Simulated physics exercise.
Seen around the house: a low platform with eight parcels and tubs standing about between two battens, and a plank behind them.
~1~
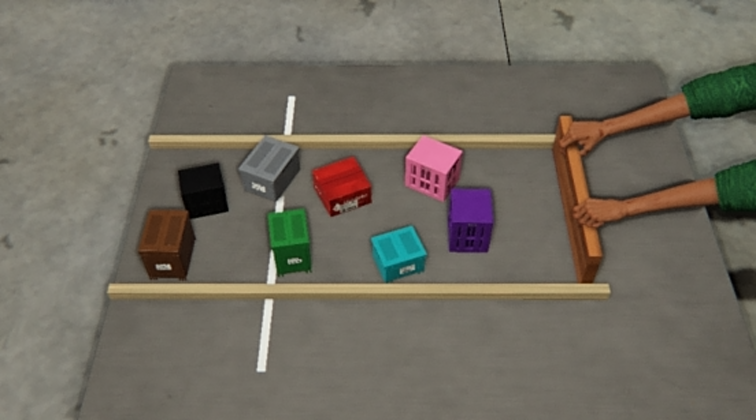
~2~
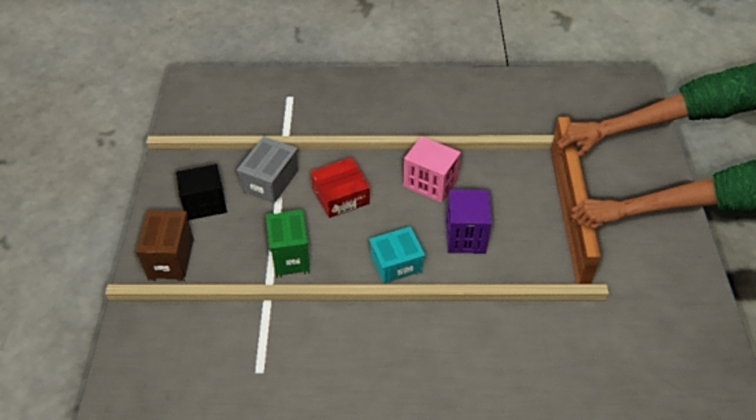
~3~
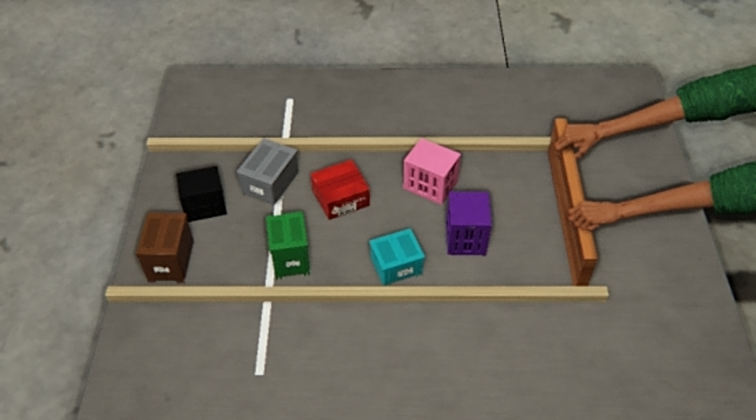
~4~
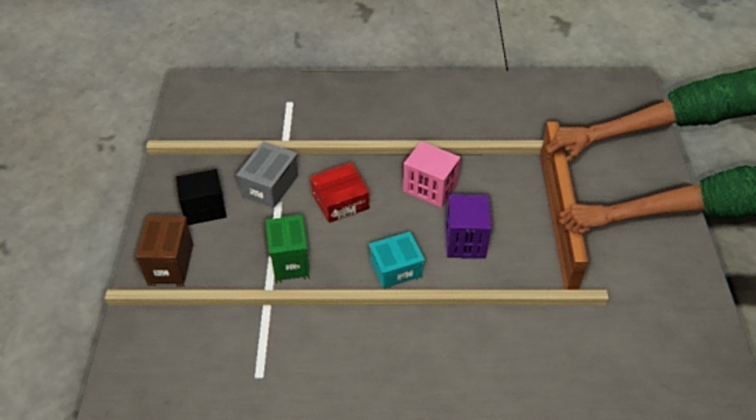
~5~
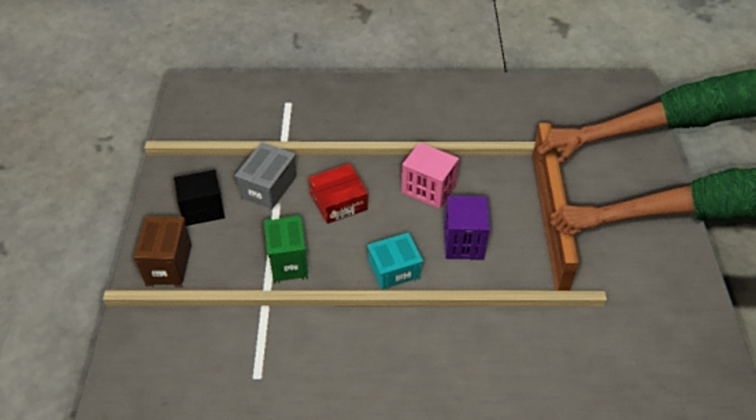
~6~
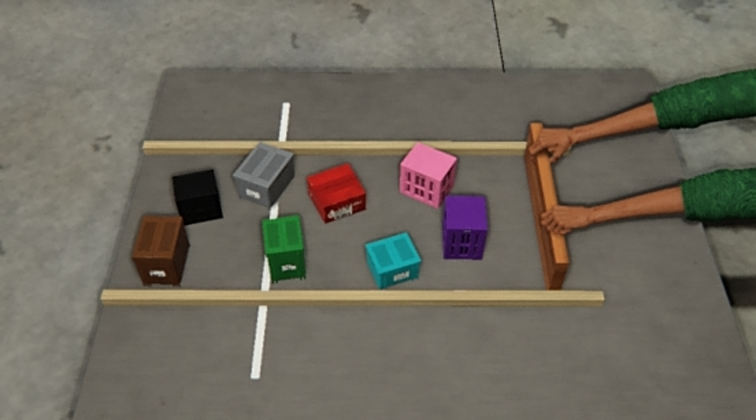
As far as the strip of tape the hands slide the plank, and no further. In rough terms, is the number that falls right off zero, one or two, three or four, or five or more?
The push is going to send nothing over the edge.
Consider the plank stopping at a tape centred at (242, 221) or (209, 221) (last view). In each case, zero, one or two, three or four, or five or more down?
Count per tape, in the order given: No fall at all, then either one or two.
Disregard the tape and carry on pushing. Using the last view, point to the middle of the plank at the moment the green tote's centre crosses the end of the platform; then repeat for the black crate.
First one: Around (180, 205). Other one: Around (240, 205).
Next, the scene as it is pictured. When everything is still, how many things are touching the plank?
That comes to 3.
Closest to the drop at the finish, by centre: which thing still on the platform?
That would be the black crate.
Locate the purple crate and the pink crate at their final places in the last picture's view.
Middles: Around (250, 225) and around (250, 183).
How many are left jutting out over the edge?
I make it 0.
Soon after, none off yet; brown tote at rest near (163, 251); black crate at rest near (198, 198); grey tote at rest near (266, 176).
Then, none off yet; brown tote at rest near (163, 251); black crate at rest near (196, 198); grey tote moved about its own width near (231, 166).
At rest, the number that fall off is zero.
